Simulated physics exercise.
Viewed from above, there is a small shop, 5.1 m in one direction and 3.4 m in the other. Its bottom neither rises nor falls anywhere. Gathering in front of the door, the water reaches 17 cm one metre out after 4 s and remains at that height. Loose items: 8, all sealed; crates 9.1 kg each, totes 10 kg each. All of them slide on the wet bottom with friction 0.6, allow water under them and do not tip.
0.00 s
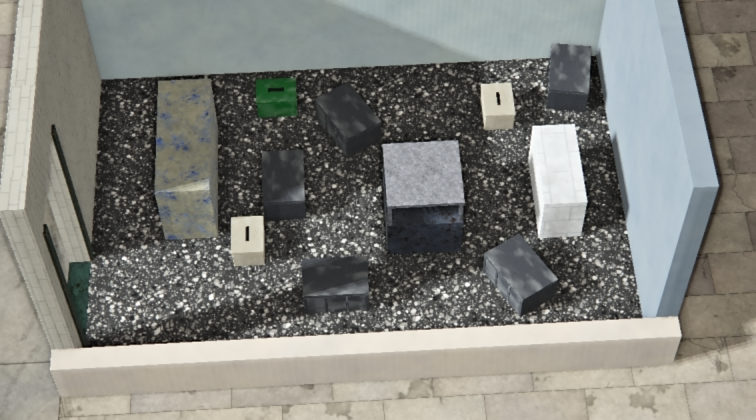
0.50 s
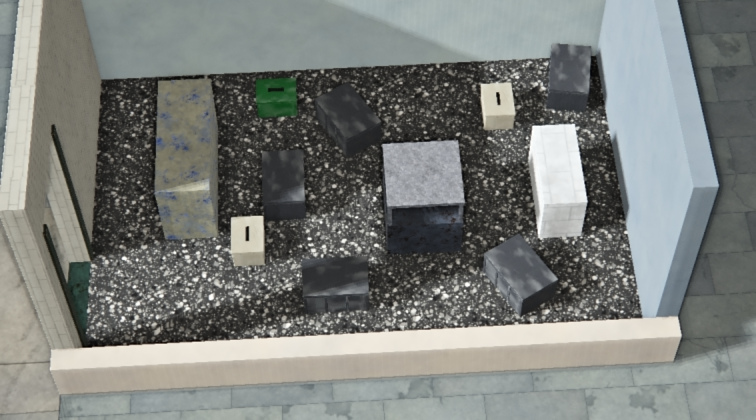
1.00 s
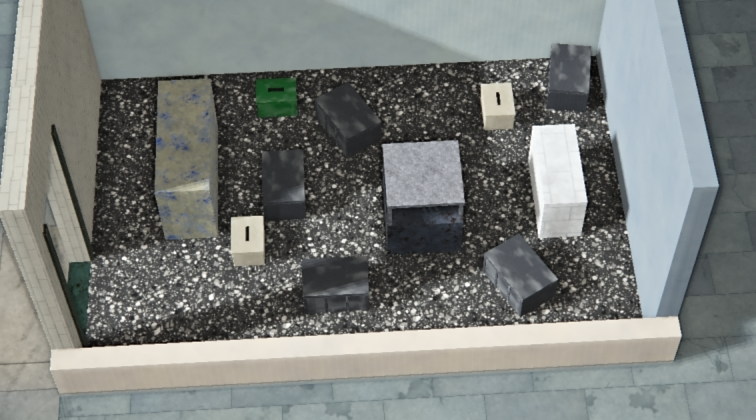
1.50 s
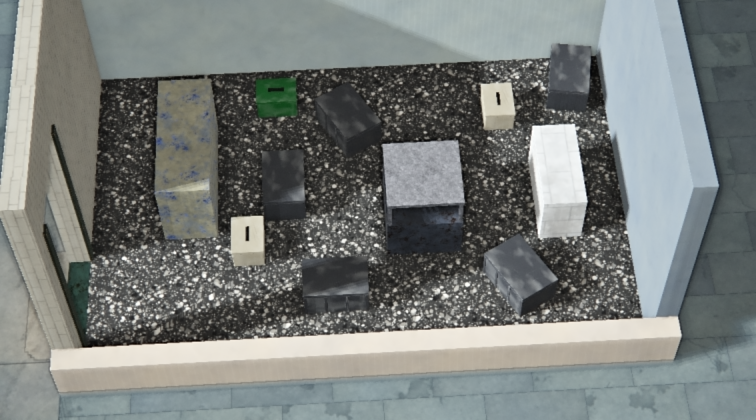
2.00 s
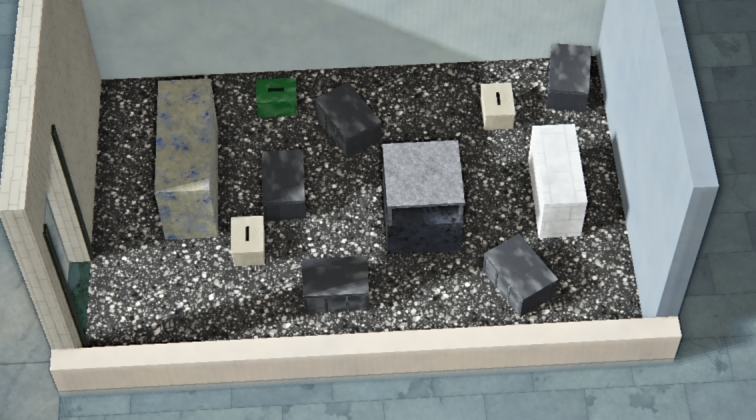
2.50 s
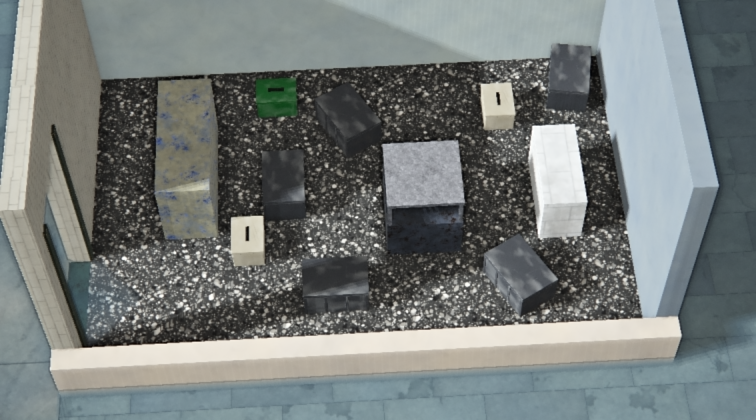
In a small roofless shop seen from above, the crates, totes and larger blocks all stayed where they were, while the paving outside darkened and a little water showed just inside the left doorway.
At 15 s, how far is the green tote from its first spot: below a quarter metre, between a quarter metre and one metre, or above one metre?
Almost motionless.
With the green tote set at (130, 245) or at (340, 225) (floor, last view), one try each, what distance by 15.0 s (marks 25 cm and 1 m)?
Results in order: It remains near its start; it remains near its start.
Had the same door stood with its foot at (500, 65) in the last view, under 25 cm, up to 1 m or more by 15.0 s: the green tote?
Note: Green tote essentially stationary.
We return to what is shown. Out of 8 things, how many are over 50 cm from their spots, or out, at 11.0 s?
I count 2 of them.
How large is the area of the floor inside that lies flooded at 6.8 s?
Some 10.0 m2 of it.
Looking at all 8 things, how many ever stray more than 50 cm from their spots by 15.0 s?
Tally: 4.
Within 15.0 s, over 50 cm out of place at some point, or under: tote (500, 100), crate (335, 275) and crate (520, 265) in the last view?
Going one by one, I get within, above and above.
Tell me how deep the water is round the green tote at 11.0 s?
I'd put it at about 4 cm.
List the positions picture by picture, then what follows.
In the first picture, the green tote at (276, 90), on the bottom; water covers 0.0 m2; 0 of 8 have shifted.
In the second picture, the green tote at (276, 90) rests on the ground; water covers 0.0 m2; 0 of 8 have shifted.
In the third picture, the green tote at (276, 90) rests on the ground; 0.0 m2 under water; 0 of 8 have shifted.
In the fourth picture, the green tote at (276, 90) rests on the ground; 0.0 m2 under water; 0 of 8 have shifted.
In the fifth picture, the green tote at (276, 90), on the bottom; 0.0 m2 under water; 0 of 8 have shifted.
In the sixth picture, the green tote at (276, 90) rests on the ground; 0.2 m2 under water; 0 of 8 have shifted.
After 3.5 s the green tote is near (276, 90), 0.0 m from its start, aground; 0 afloat.
After 6.8 s the green tote is near (276, 90), 0.0 m from its start, aground; 0 afloat.
After 11.0 s the green tote is near (276, 90), 0.0 m from its start, aground; 3 afloat.
After 15.0 s the green tote is near (275, 89), 0.0 m from its start, aground; 5 afloat.
